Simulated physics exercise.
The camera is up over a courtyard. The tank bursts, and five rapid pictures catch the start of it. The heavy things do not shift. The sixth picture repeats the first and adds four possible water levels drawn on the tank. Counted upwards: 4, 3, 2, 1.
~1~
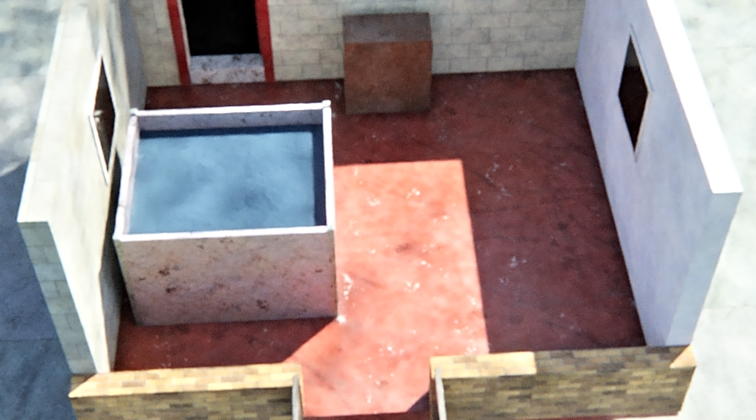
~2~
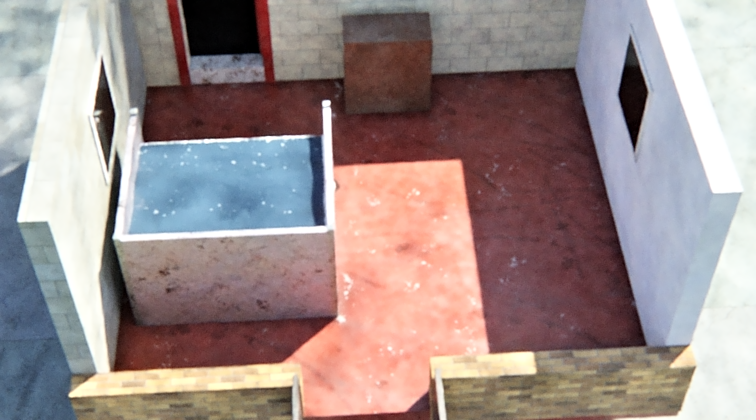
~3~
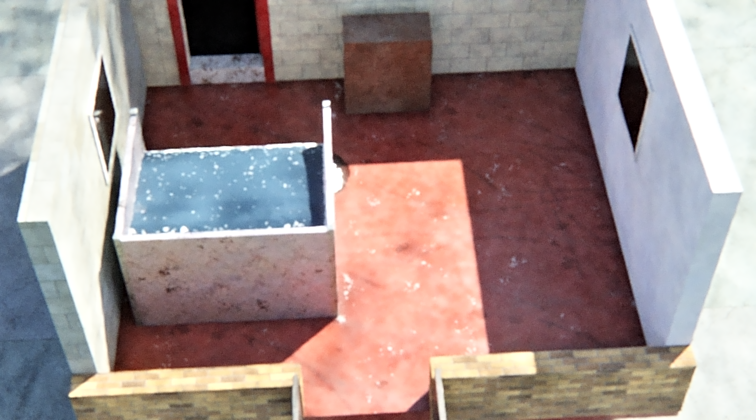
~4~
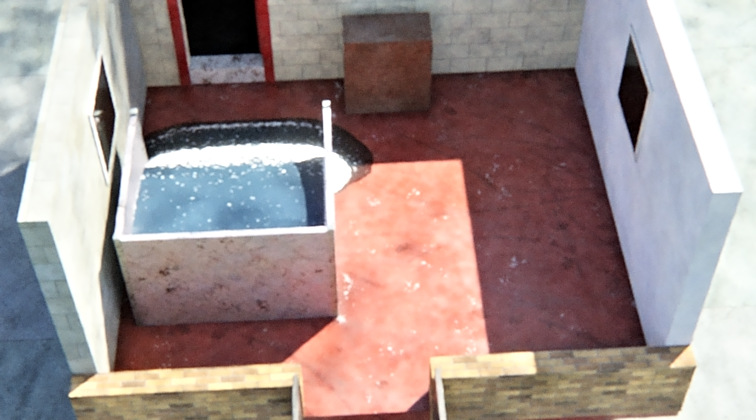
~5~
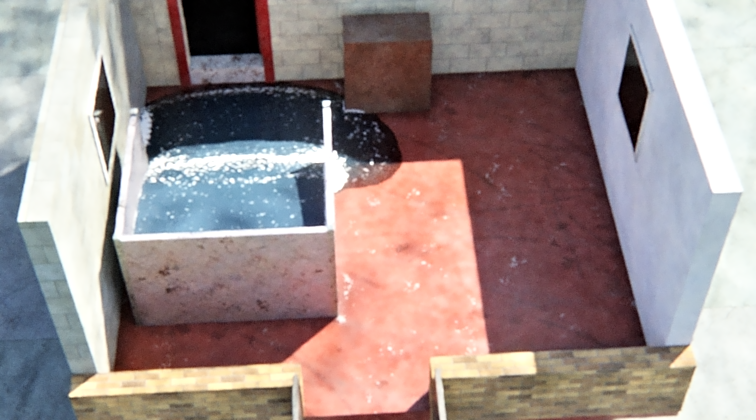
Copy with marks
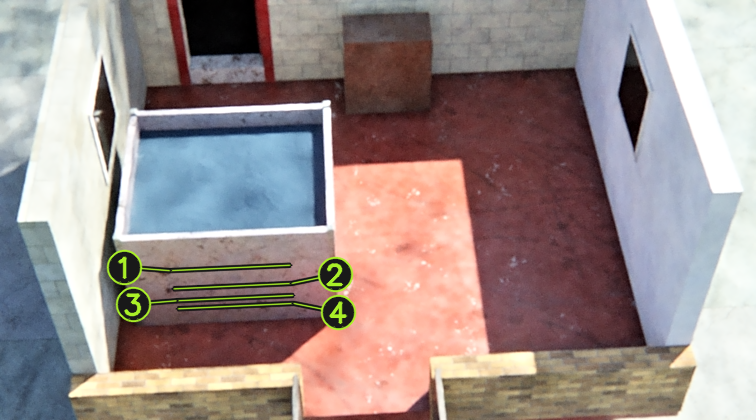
A roofless courtyard with pale walls and a red floor is seen from above by a still camera. A stone tank of blue water stands at the left, with a red-framed doorway and a brown block behind it and a gap in the low brick wall in front. The tank's back side drops away, and the water pours out behind it, spreading dark and foamy towards the back wall and rightward past the block's foot.
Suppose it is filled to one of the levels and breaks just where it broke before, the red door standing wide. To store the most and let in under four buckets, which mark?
Mark 3 just does it.
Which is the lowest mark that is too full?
That is mark 2.
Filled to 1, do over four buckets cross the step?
Yes.
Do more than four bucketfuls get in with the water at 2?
Yes.
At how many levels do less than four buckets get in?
Two.
On the marked copy, 1 at (230, 267); 2 at (232, 286); 3 at (234, 298); 4 at (236, 306); from the bottom up 4, 3, 2, 1.
With 1, dozens of bucketfuls pour in.
With 2, about 12 bucketfuls get in.
With 3, a bucket or two gets in.
With 4, nothing gets over.
